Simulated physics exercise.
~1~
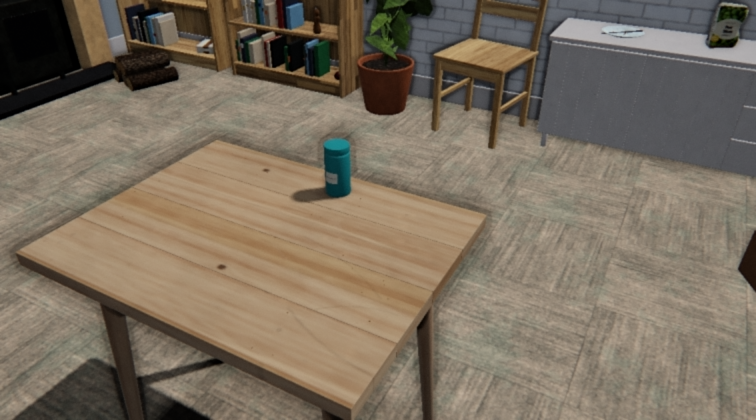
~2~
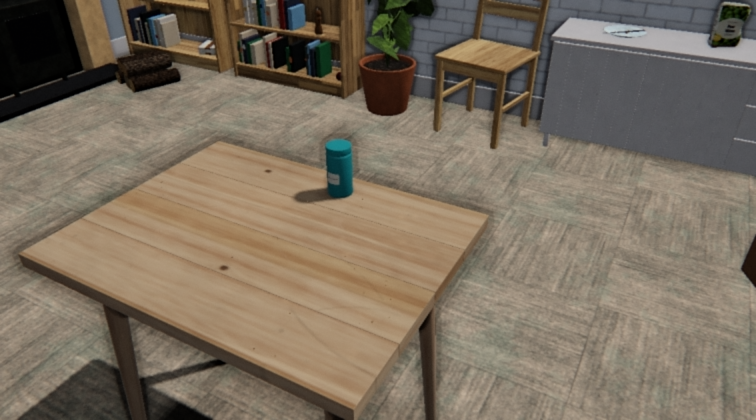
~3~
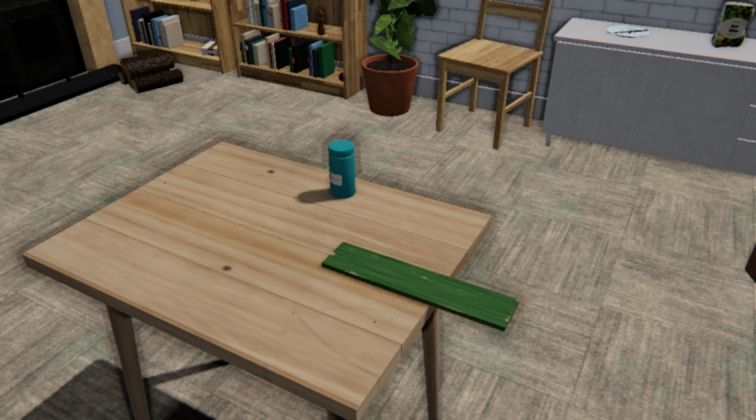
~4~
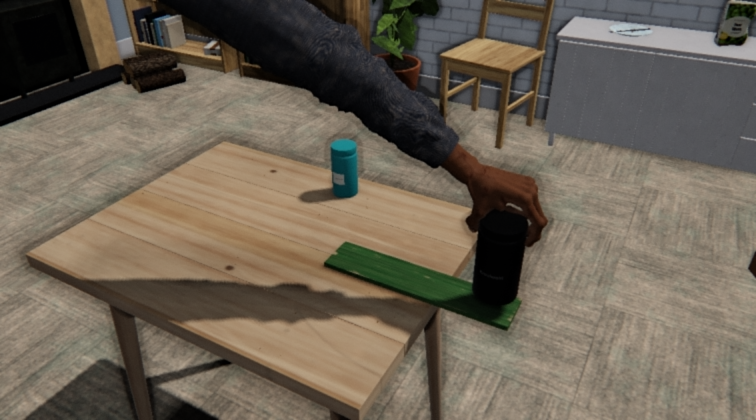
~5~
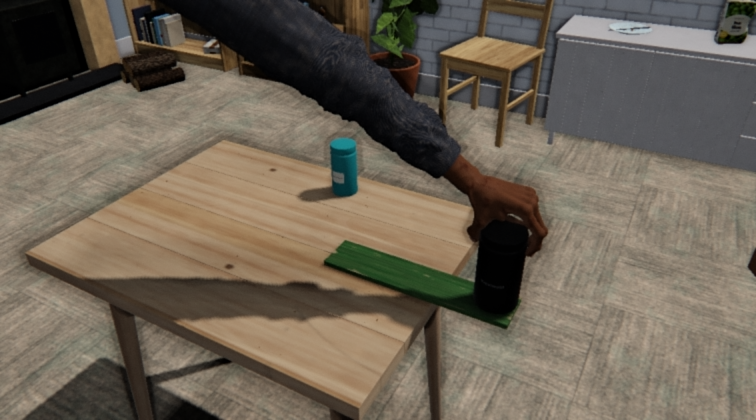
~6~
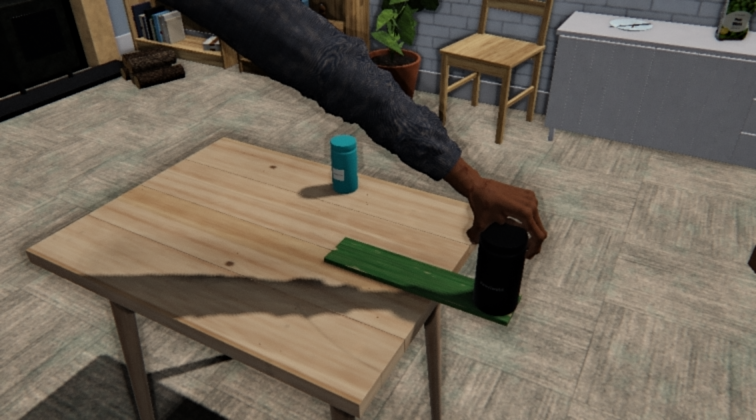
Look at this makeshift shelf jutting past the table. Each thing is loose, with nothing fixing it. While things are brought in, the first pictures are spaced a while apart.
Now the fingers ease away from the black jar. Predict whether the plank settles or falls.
The equilibrium breaks.
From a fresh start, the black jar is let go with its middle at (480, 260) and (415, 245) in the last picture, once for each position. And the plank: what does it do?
Try 1: It tumbles. Try 2: It stays where it is.
Then, 0.30 s past the last view, black jar now down on the floor or falling; green plank rocked 60° from its first pose.
Then, 0.50 s past the last view, green plank now down on the floor or falling.
Then, 0.60 s past the last view, things are still on the move.
Then, 0.70 s past the last view, as before.
Finally, down on the floor or falling, green plank and black jar; turquoise jar still in place. The plank tips off the edge.
